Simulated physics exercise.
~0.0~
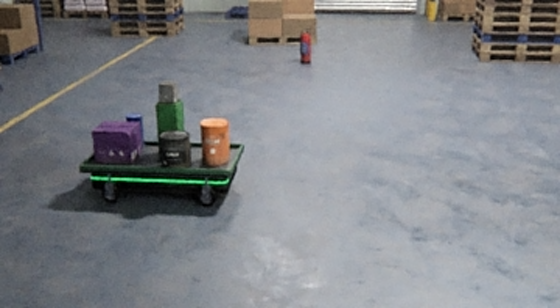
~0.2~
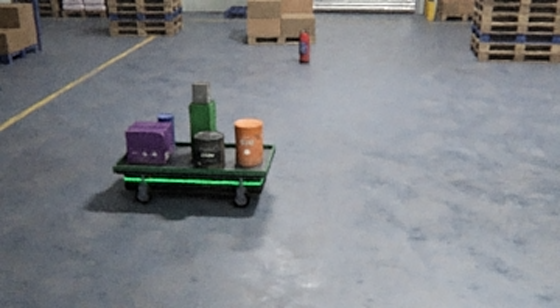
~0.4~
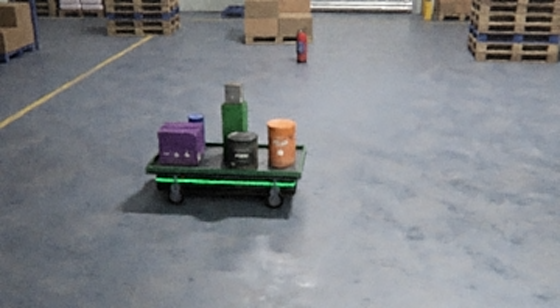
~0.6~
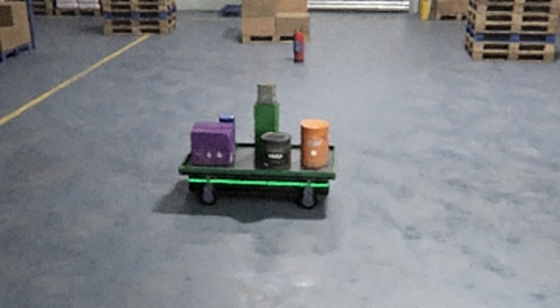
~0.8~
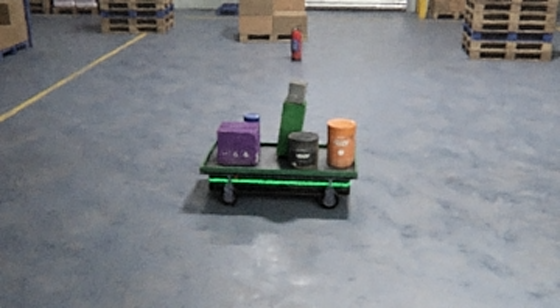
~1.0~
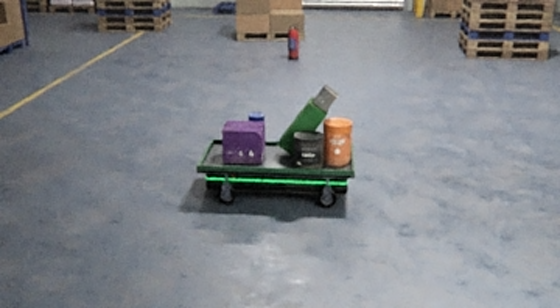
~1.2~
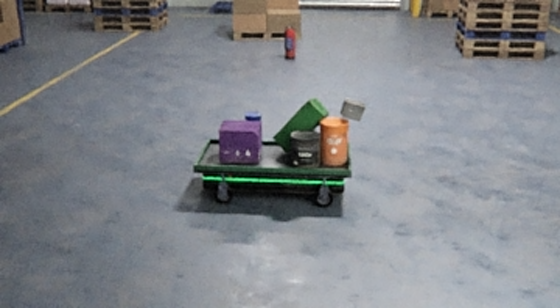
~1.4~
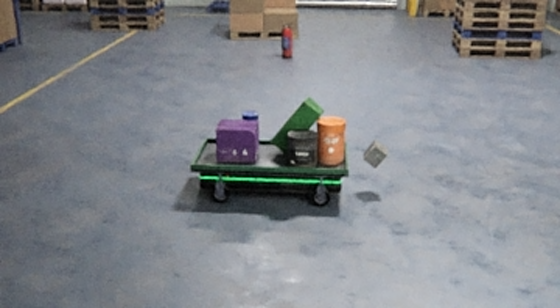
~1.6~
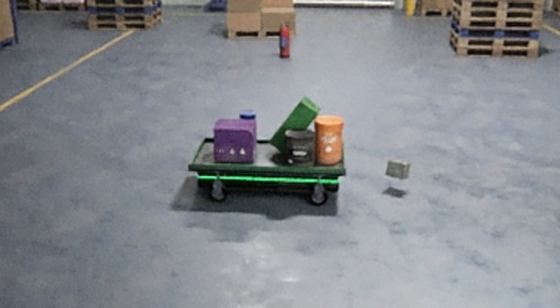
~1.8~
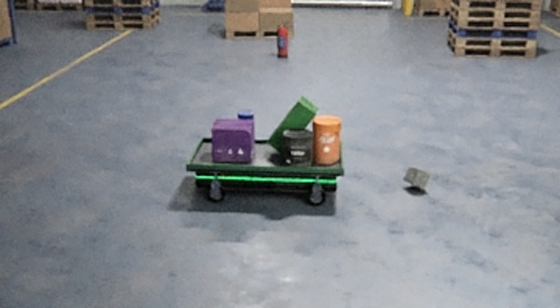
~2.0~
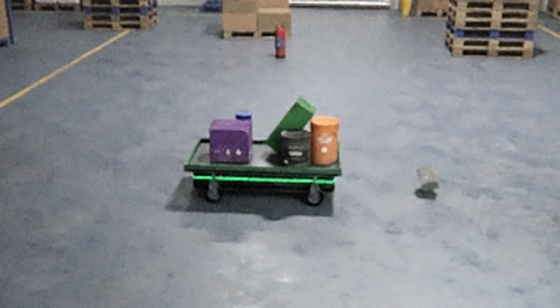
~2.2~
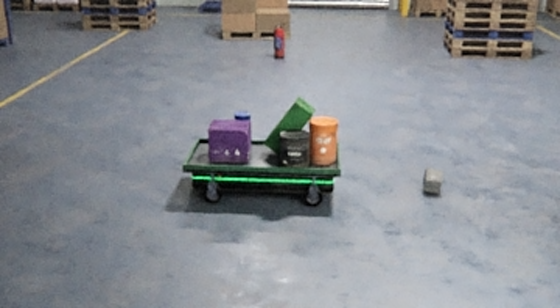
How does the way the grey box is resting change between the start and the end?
At the start the grey box stands upright on top of the green box. By the end it lies on its side on the floor to the right of the cart.
A cart rolls right and stops, tipping its green box and throwing the grey box onto the floor.
